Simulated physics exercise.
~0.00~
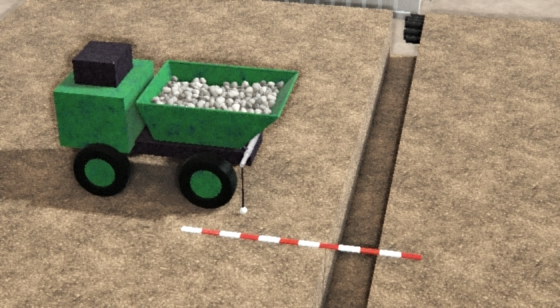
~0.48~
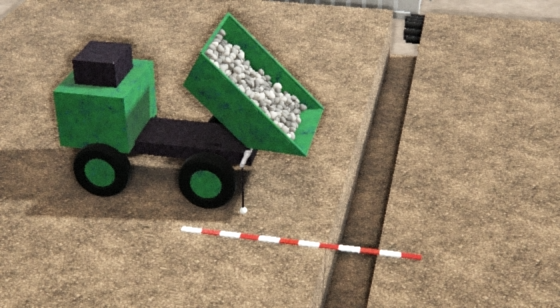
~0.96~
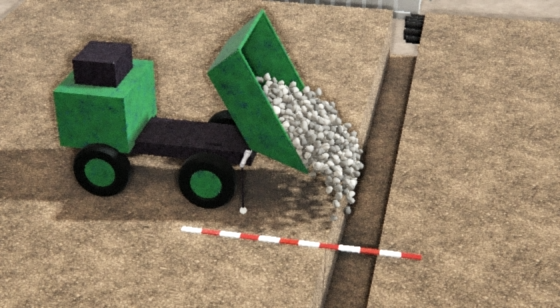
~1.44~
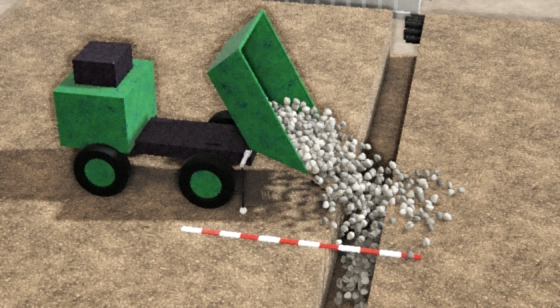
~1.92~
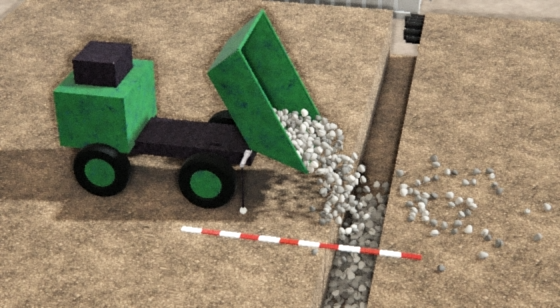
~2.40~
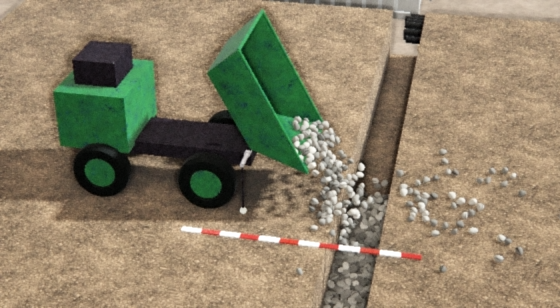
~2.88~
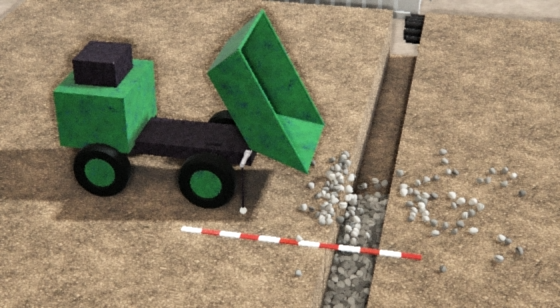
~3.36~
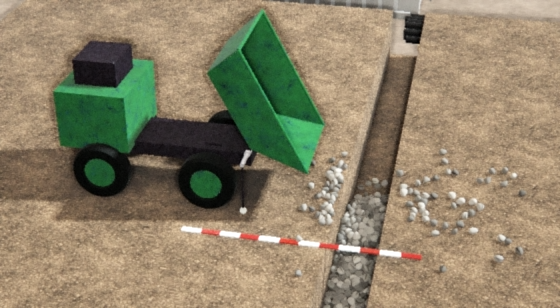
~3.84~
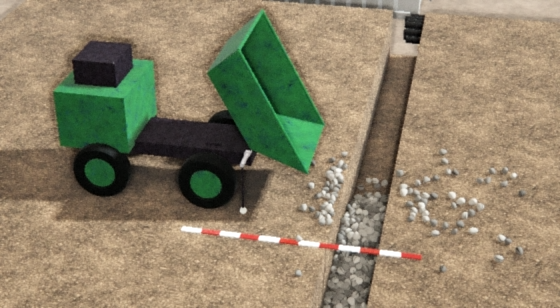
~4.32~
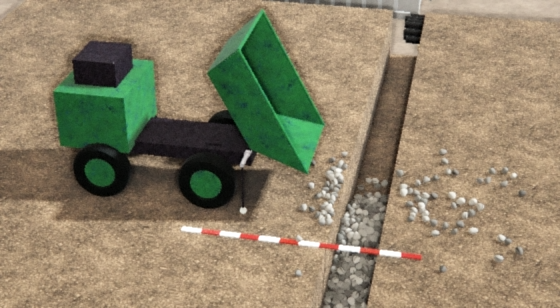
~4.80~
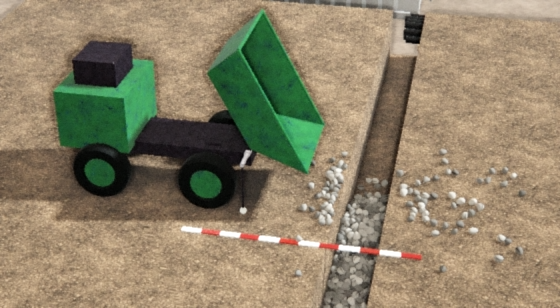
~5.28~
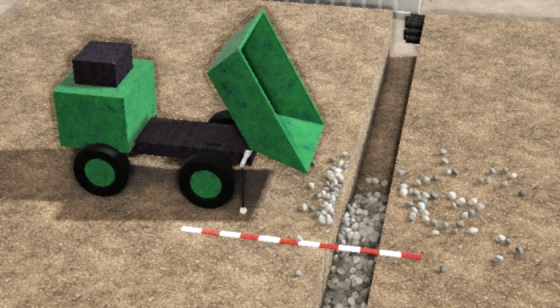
A green dumper with a dark block on its cab stands at the left of a sandy building site, seen from above at an angle, its skip full of pale round stones. A narrow trench crosses the ground to its right, with a red and white banded pole lying across it. The skip tips up steeply towards the trench, and the stones slide out in a thick stream. Most drop into the trench, while some scatter over the far side. The skip empties and stays raised, leaving stones heaped in the near part of the trench and a few on both sides.
